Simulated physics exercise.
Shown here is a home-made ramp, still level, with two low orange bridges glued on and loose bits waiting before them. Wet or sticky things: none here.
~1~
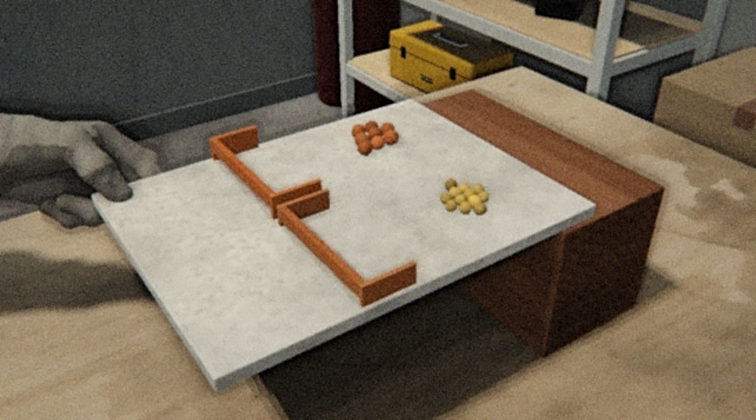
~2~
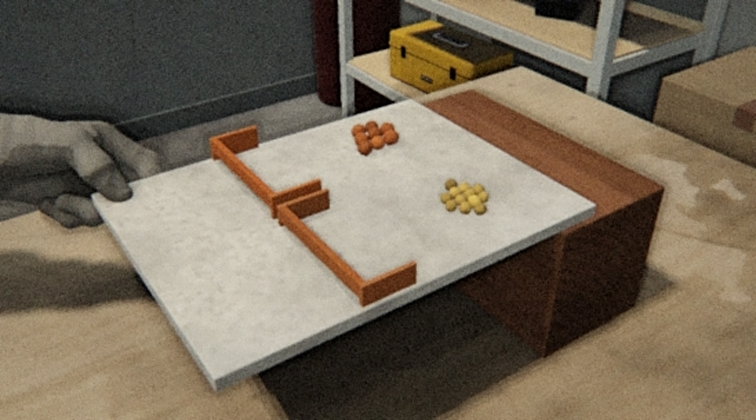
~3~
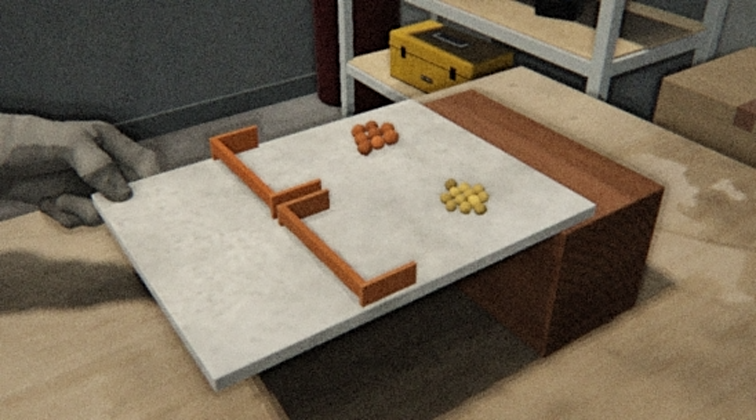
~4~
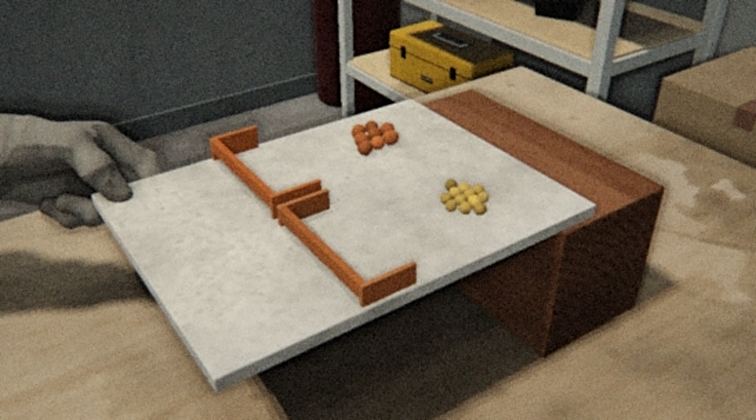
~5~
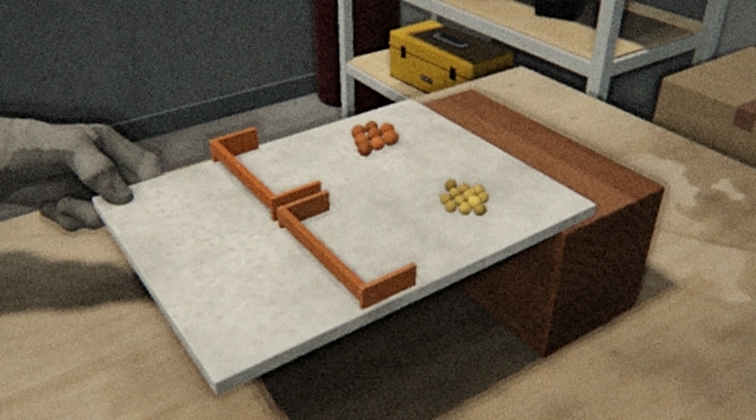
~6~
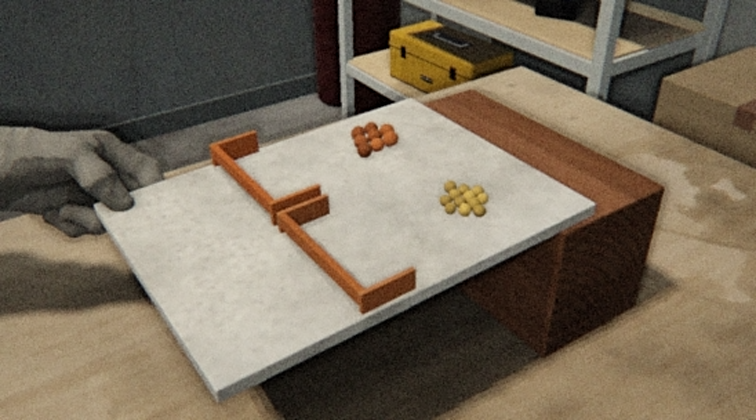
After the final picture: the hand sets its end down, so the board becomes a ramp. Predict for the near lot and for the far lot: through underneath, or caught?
Near lot - caught. Far lot - caught.
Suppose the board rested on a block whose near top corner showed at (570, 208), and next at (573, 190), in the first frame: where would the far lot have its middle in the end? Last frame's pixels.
Try one: Near (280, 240). Try two: Near (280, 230).
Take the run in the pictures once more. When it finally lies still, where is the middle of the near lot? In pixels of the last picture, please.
About (352, 321).
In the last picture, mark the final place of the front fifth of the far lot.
Centre near (273, 251) px.
Then, 0.49 s past the last view, board sloping at 13°; near lot where it was; far lot on its way down.
Then, 1.01 s past the last view, board sloping at 25°; near lot on its way down; far lot has reached its gate.
Then, 1.64 s past the last view, board resting at 28°; near lot has reached its gate; far lot has reached its gate.
Finally, board resting at 28°; near lot gathered behind its gate; far lot gathered behind its gate.
